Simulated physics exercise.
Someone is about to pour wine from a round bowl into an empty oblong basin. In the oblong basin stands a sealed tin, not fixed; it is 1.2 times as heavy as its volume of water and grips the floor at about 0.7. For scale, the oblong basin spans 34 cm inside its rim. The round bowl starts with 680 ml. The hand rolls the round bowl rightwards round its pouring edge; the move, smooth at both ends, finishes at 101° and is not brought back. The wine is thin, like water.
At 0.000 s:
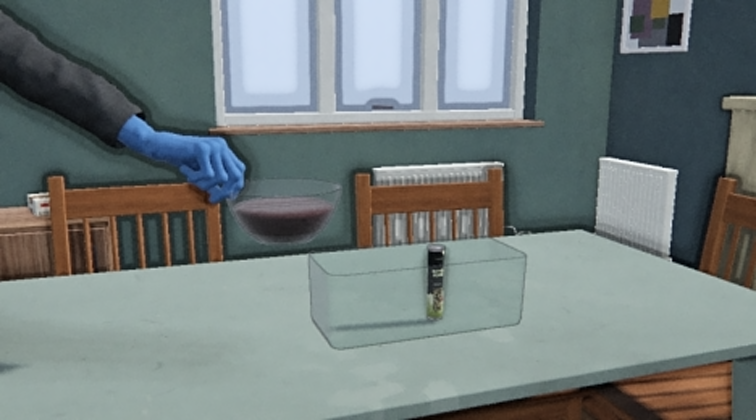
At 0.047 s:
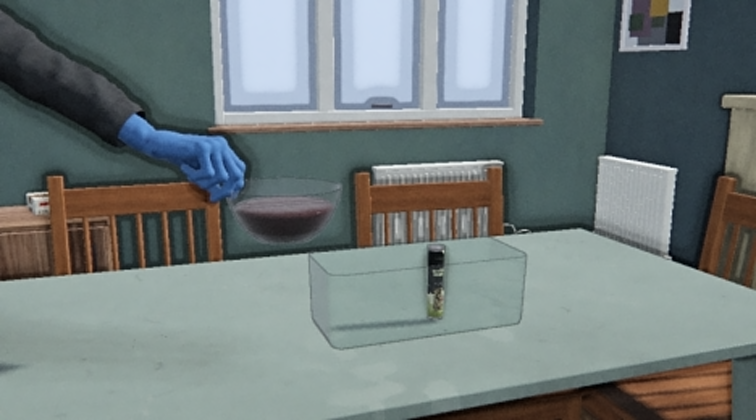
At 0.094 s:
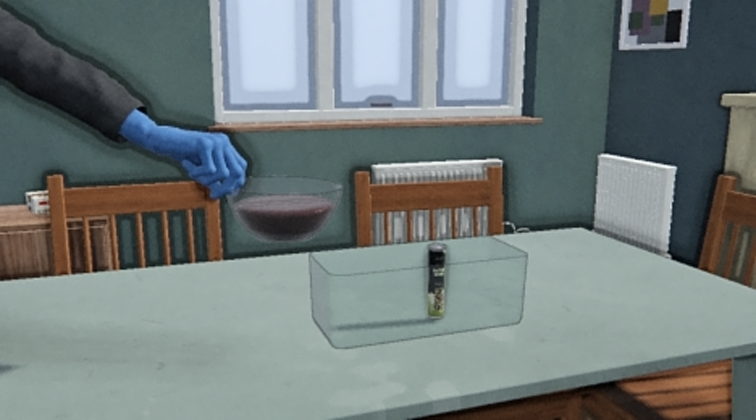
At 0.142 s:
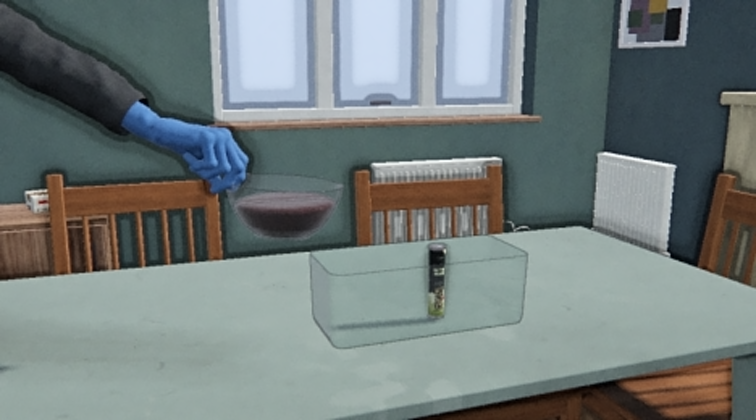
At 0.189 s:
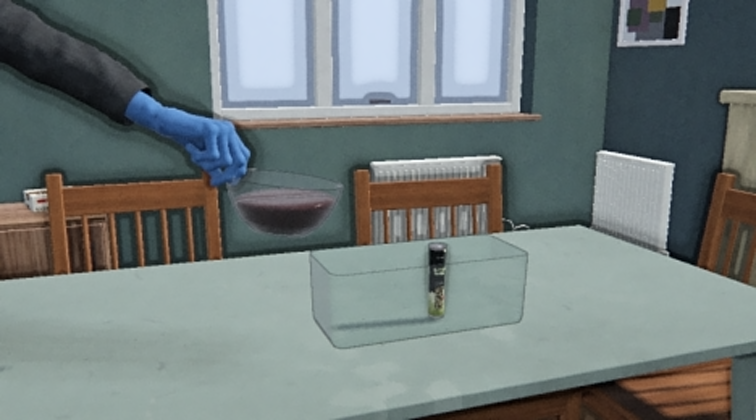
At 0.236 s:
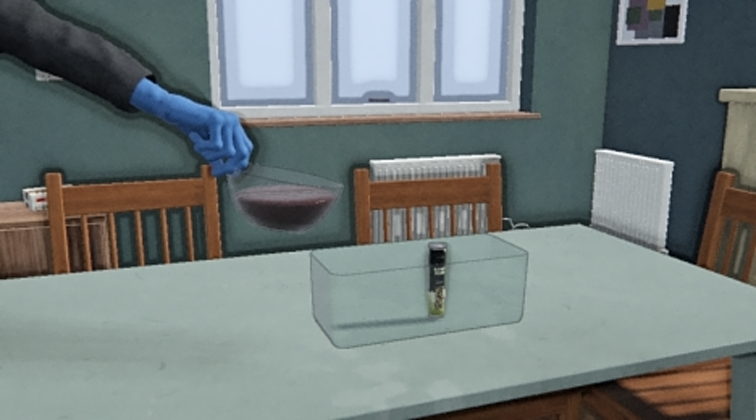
To begin with, a blue hand in a dark sleeve holds a clear round bowl of dark red wine level above a table, beside an empty oblong basin with a small tin at it. Then the hand rises slightly and slowly tilts the bowl a little rightwards, the wine staying inside.
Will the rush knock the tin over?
The tin remains upright.
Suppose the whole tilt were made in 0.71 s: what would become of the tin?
Then it topples.
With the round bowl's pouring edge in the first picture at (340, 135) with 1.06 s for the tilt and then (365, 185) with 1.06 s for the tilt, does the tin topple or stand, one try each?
First it remains upright; then it topples.
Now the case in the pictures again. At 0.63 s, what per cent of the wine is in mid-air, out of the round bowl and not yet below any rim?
About 34 per cent.
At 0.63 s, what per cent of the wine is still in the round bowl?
Some 62 per cent.
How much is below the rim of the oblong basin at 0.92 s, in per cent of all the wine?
Near 76 in a hundred.
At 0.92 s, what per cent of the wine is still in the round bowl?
Near 3 in a hundred.
Then, 0.63 s in, the tilt is 66° and 62 per cent is still to pour; the tin stands where it began.
Then, 0.92 s in, the tilt is 97° and 3 per cent is still to pour; the tin stands where it began.
Then, 1.23 s in, the tilt is 101° and 0 per cent is still to pour; the tin stands where it began.
Then, 1.56 s in, the tilt is 101° and 0 per cent is still to pour; the tin stands where it began.
Finally, the tin stands where it began.
